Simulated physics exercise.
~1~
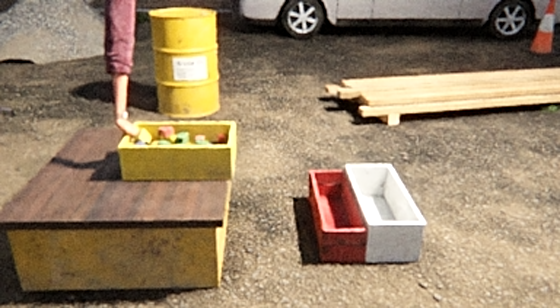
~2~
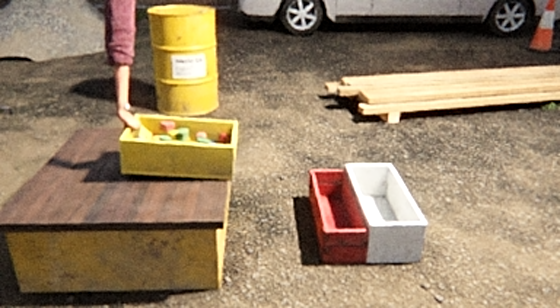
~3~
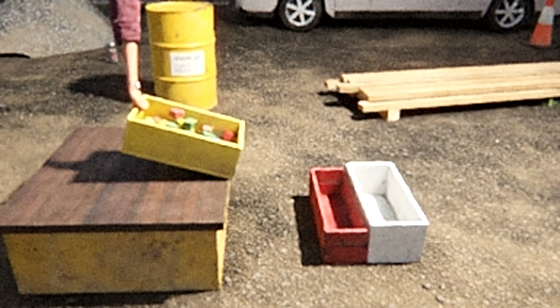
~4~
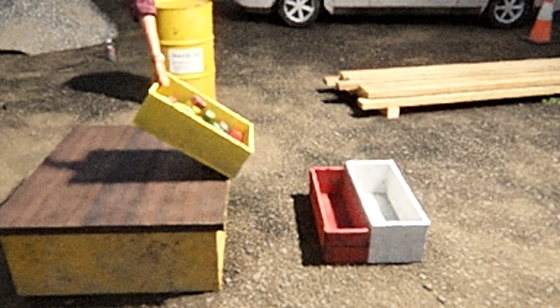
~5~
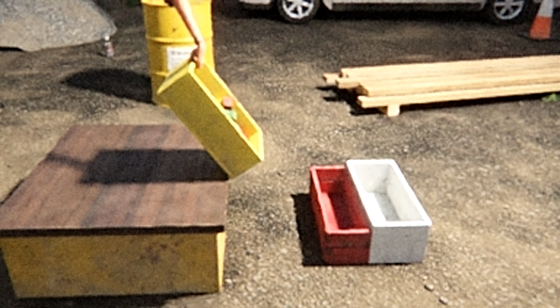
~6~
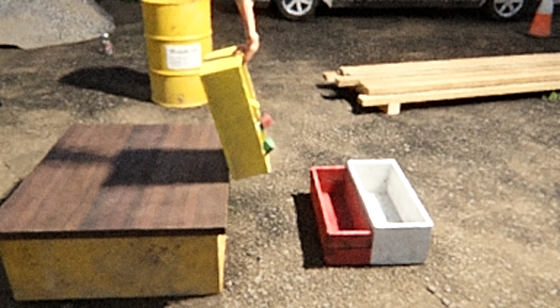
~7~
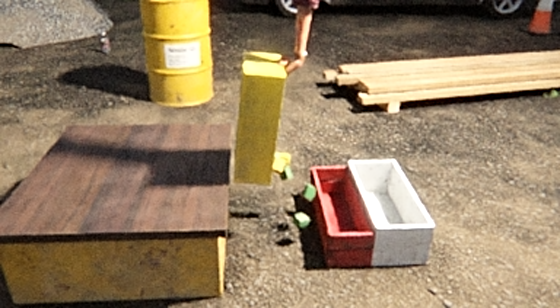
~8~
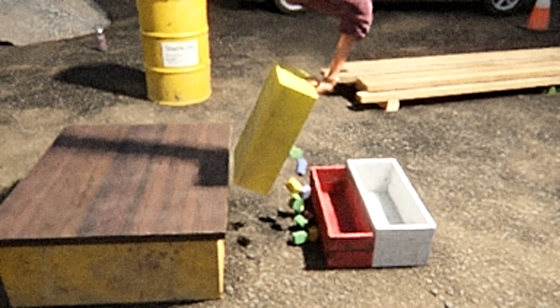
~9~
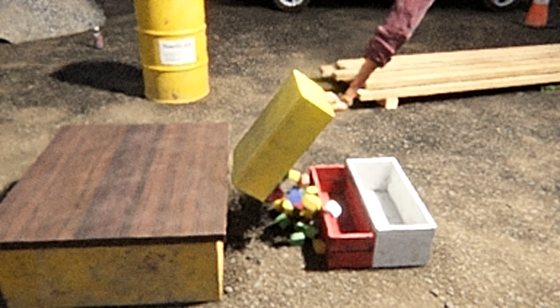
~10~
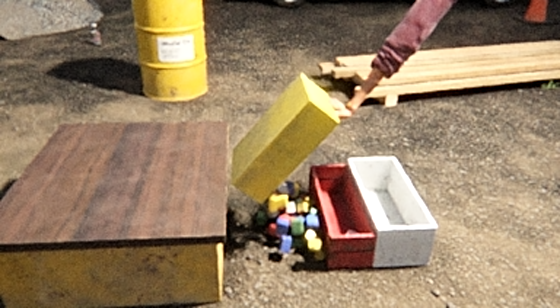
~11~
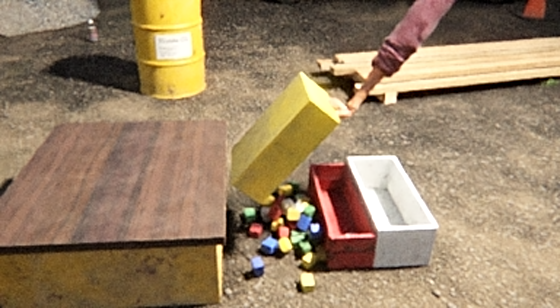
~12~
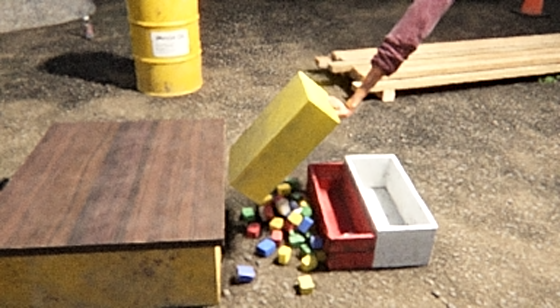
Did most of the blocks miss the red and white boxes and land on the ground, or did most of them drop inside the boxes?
Most of the blocks missed the boxes and ended up heaped on the ground between the bench and the red box.
